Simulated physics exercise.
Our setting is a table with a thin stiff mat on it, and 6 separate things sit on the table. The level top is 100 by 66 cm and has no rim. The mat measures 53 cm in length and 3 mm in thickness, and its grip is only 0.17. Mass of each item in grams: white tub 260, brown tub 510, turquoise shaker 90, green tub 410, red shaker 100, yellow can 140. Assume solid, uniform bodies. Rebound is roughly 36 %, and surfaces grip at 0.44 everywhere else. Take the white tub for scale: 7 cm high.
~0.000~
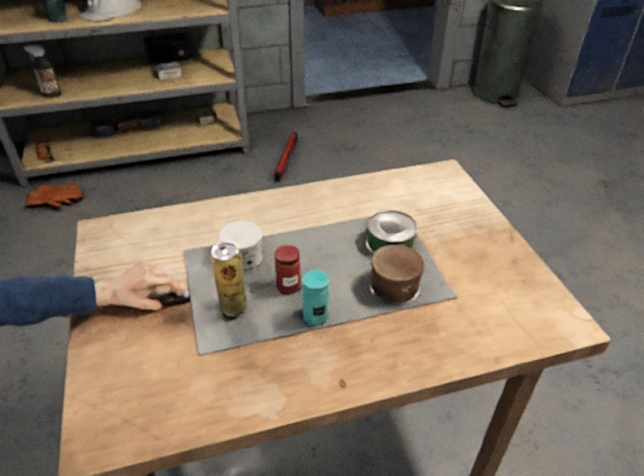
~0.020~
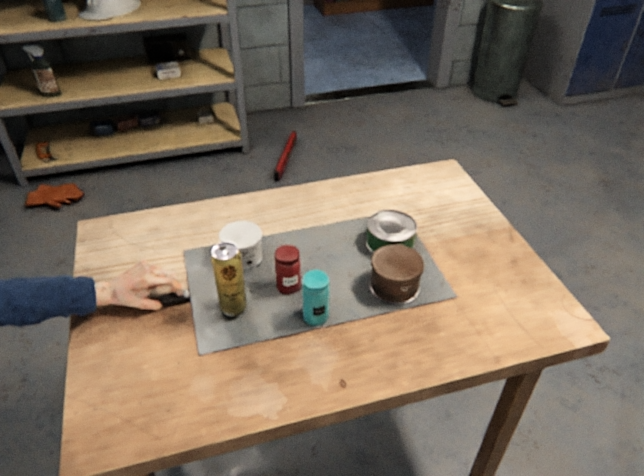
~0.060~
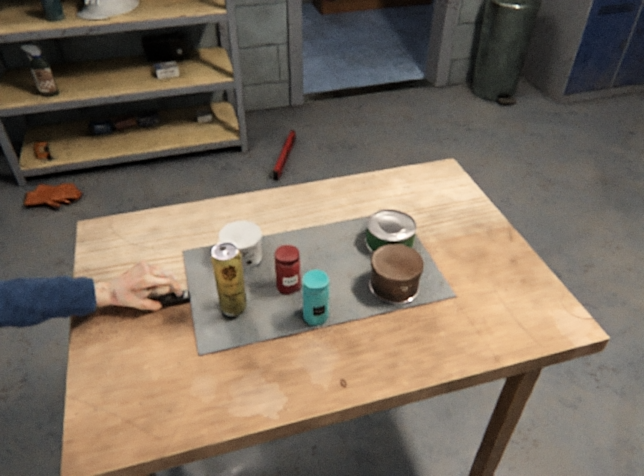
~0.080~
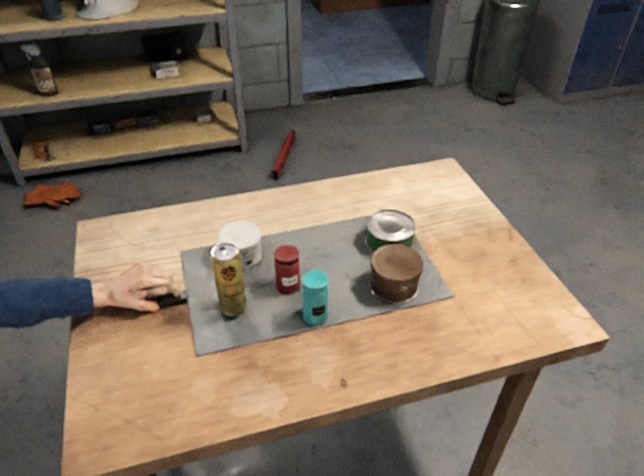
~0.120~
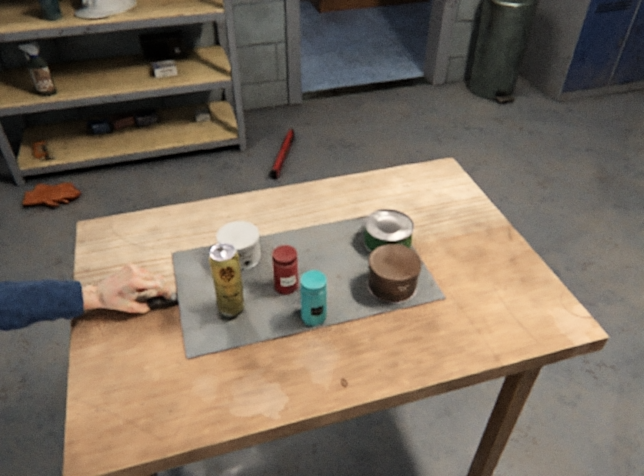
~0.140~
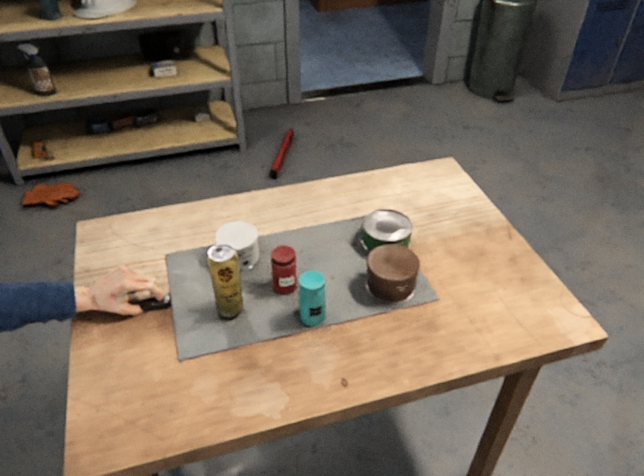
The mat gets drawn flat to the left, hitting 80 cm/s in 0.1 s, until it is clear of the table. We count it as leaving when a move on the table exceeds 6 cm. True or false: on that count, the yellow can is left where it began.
False; the yellow can is displaced.
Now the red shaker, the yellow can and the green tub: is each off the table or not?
Red shaker: Goes out of bounds; yellow can: Goes out of bounds; green tub: Stays in bounds.
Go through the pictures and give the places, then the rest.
In the first frame, mat out by 0 cm; yellow can (230, 281); white tub (242, 246).
In the second frame, mat out by 0 cm; turquoise shaker (316, 298); green tub (391, 234).
In the third frame, mat out by 0 cm; red shaker (288, 270); white tub (242, 245).
In the fourth frame, mat out by 1 cm; brown tub (395, 274); turquoise shaker (316, 298).
In the fifth frame, mat out by 3 cm; green tub (389, 233); red shaker (286, 270).
In the sixth frame, mat out by 4 cm; yellow can (227, 282); white tub (238, 246).
After 0.44 s, mat out by 28 cm; yellow can slid 13 cm near (159, 296); turquoise shaker slid 13 cm; red shaker slid 13 cm.
After 0.74 s, mat out by 52 cm; white tub and yellow can now off the table; red shaker slid 37 cm; turquoise shaker slid 37 cm.
After 1.04 s, mat out by 76 cm; turquoise shaker and red shaker now off the table; brown tub slid 14 cm; green tub slid 6 cm.
After 1.34 s, mat out by 94 cm; brown tub slid 14 cm; green tub slid 6 cm.
At rest (2.0 s), off the table, white tub, turquoise shaker, red shaker and yellow can; not toppled but over 6 cm from the start, brown tub and green tub.
